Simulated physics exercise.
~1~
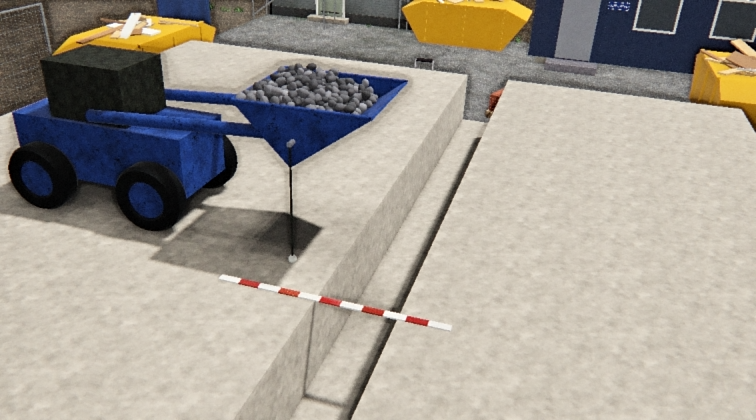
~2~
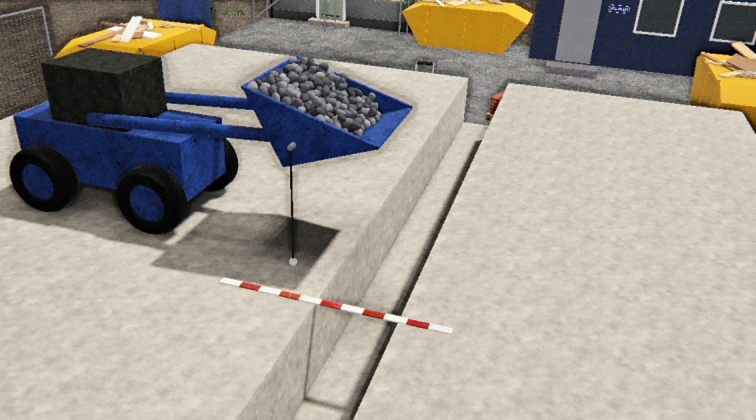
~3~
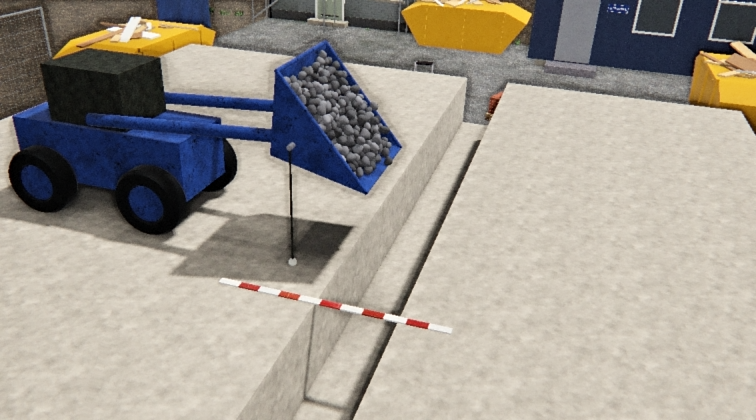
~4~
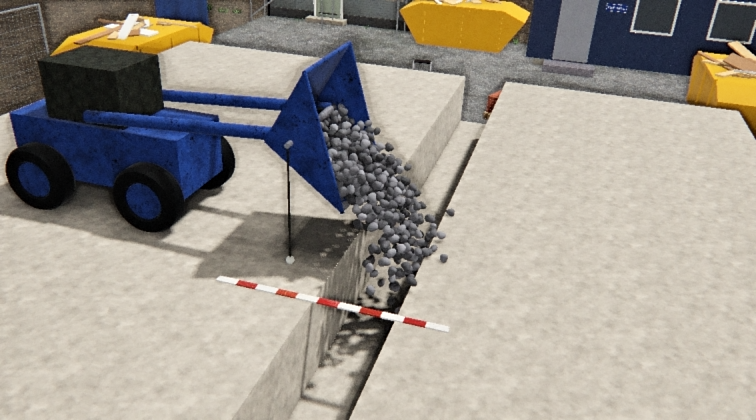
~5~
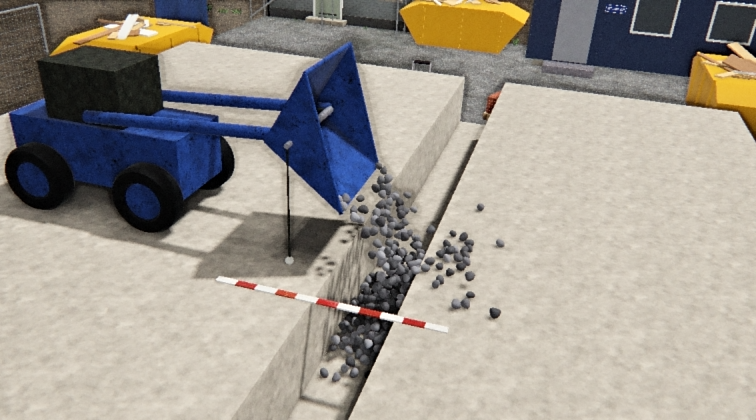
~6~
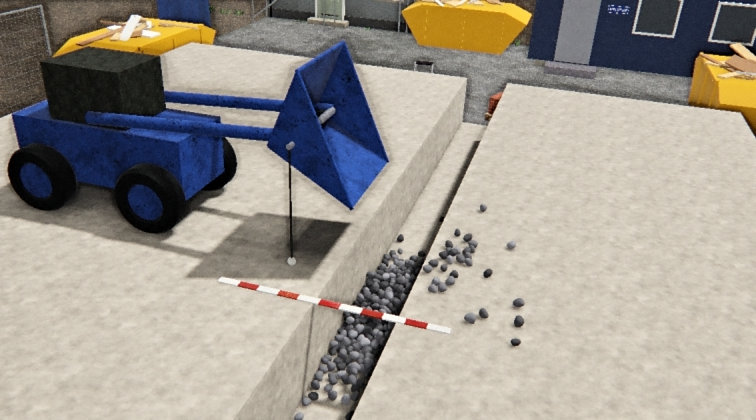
Blue loader tipping its bucket of smooth grey stones into a trench, emptying it, with a few stones scattering on the far side.
